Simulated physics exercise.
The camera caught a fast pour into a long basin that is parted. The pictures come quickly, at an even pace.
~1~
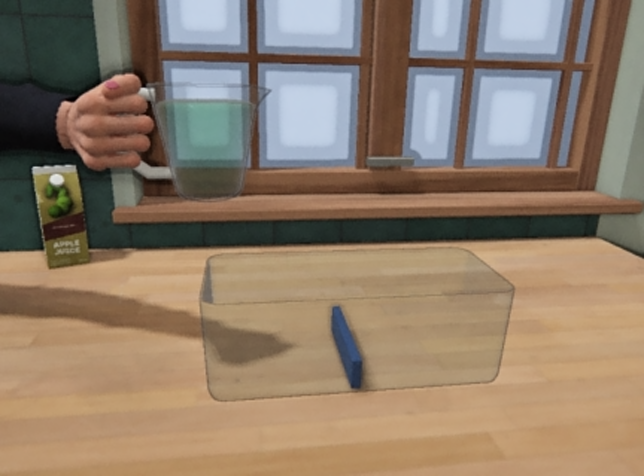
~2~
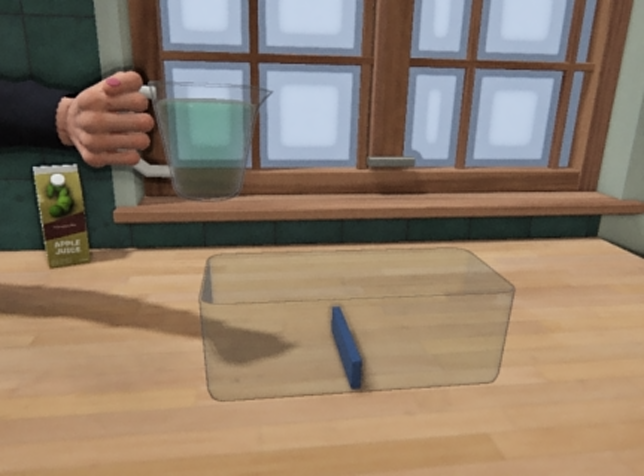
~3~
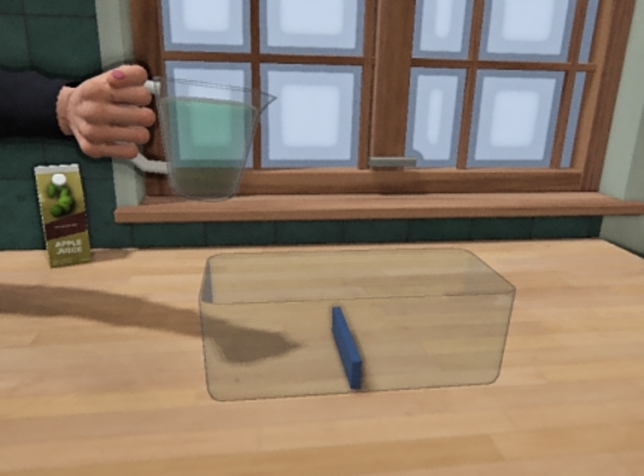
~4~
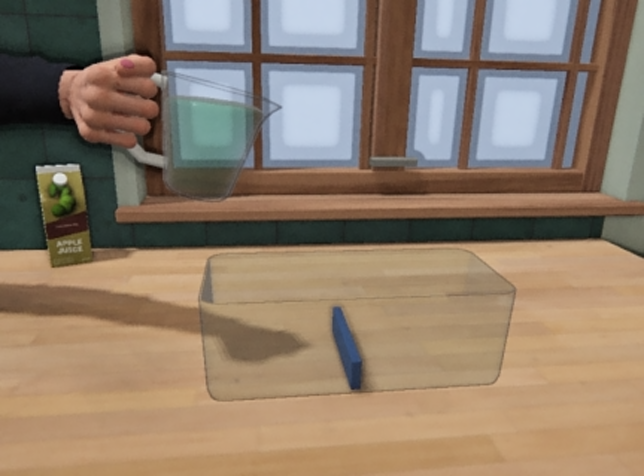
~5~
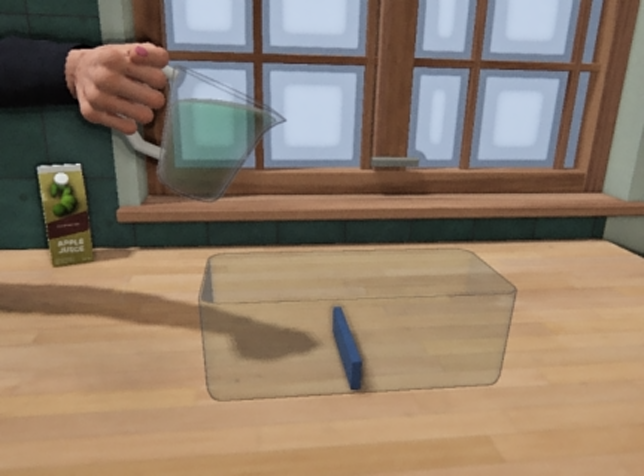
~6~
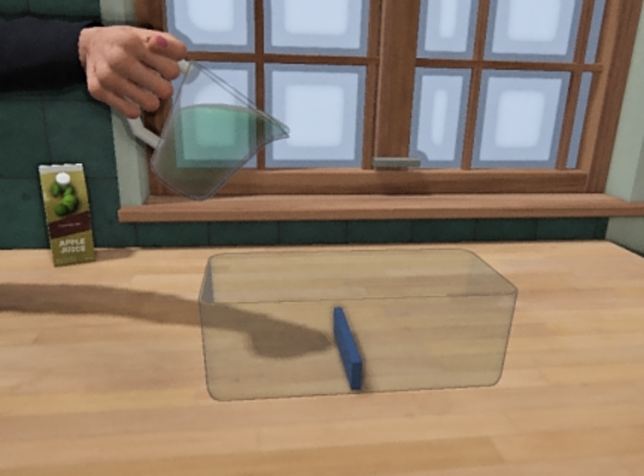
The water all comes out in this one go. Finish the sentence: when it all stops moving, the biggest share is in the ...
... left part.
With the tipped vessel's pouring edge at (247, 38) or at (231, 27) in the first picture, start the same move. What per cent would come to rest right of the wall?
Estimate, in order: 10 and 10 per cent.
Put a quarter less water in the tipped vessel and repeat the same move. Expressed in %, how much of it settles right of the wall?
Close to 10 per cent.
A moment on, the tilt is 103° and 39 per cent is still to pour, 20 is left of the wall and 9 right of it.
Next, the tilt is 113° and 3 per cent is still to pour, 74 is left of the wall and 13 right of it.
Then the tilt is 113° and 0 per cent is still to pour, 75 is left of the wall and 18 right of it.
Later the tilt is 113° and 0 per cent is still to pour, 75 is left of the wall and 19 right of it.
Finally, 75 per cent lies left of the wall, 19 right of it and 6 outside.
